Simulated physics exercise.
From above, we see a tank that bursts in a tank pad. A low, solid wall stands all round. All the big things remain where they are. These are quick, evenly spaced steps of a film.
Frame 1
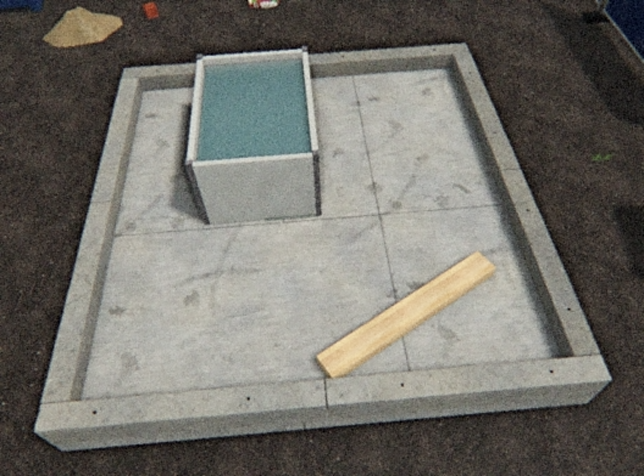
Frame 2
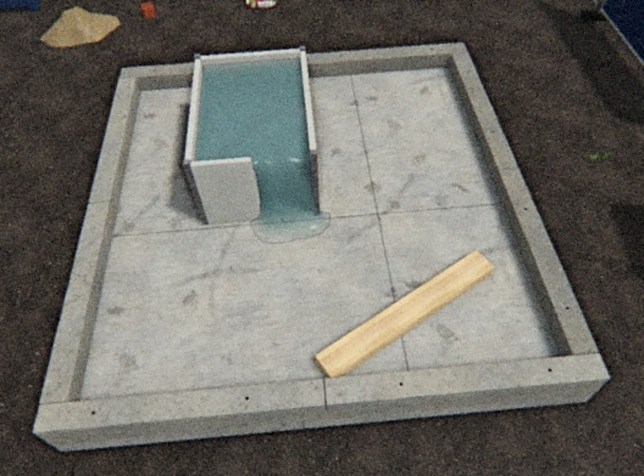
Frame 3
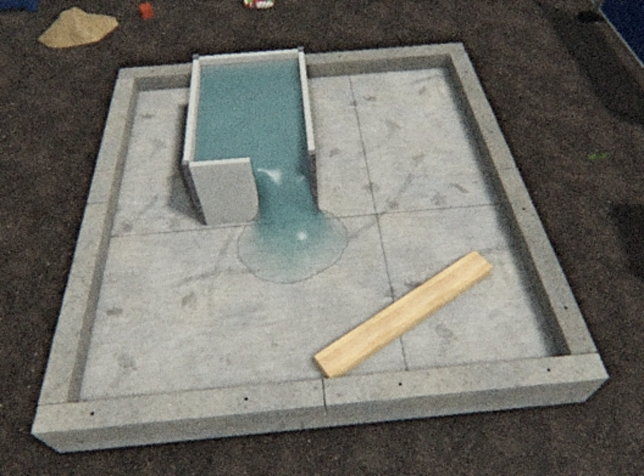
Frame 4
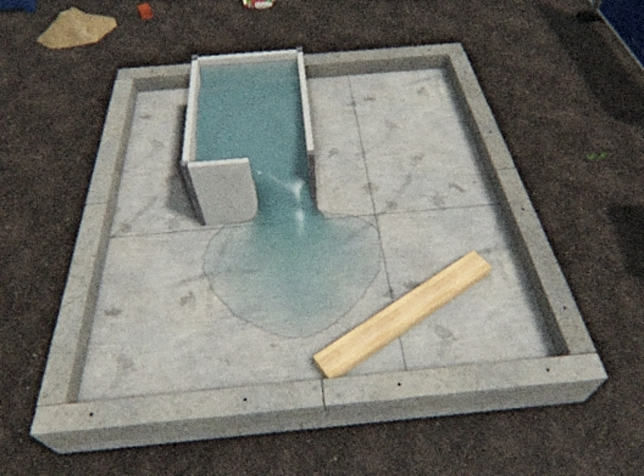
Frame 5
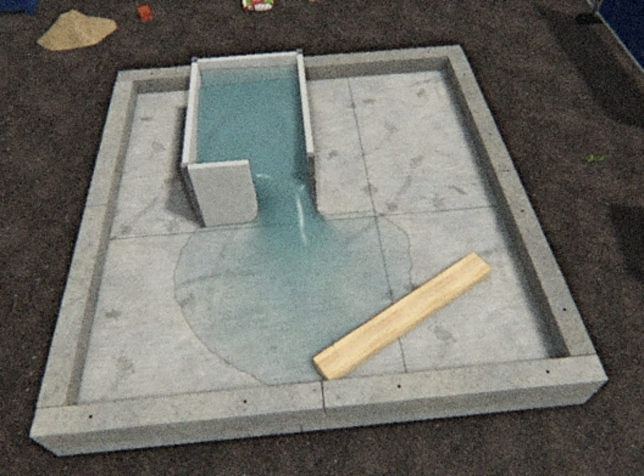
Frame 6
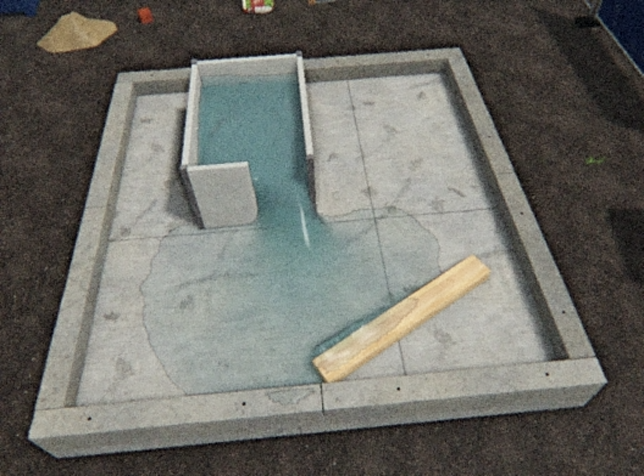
At first, a tank of still, blue-green water stands inside a low-walled concrete pad, with a wooden plank lying nearby. Then the right part of its near side opens and water pours out, spreading across the floor in a widening, rounded sheet that reaches the plank, while the tank's level drops slightly.
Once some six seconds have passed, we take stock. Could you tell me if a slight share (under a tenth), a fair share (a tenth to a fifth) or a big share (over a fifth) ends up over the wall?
The loss is small, below one tenth.
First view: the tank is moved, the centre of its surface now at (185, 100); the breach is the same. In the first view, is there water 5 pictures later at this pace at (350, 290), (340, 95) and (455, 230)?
Point by point: Soaked, spared, spared.
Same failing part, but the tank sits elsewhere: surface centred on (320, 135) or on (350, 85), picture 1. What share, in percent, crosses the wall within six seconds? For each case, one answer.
Roughly 6 per cent in the first case and 2 per cent in the second.
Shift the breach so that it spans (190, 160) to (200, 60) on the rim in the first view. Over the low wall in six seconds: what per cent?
Close to 34 percent, I'd say.
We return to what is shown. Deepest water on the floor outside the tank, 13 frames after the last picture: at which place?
I'd put it around (76, 416).
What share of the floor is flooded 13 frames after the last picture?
Estimate: Some 50 in a hundred.
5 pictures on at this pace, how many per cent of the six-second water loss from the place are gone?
My guess would be around 10 percent.
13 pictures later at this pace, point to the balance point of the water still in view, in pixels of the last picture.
The water centres close to (281, 238).
A moment on, water covers 30 % of the floor; the low wall has let 0 % over.
Next, water covers 35 % of the floor; the low wall has let 0 % over.
Then, water covers 45 % of the floor; the low wall has let 3 % over.
Later, water covers 70 % of the floor; the low wall has let 5 % over.
In the end, water covers 80 % of the floor; the low wall has let 5 % over.
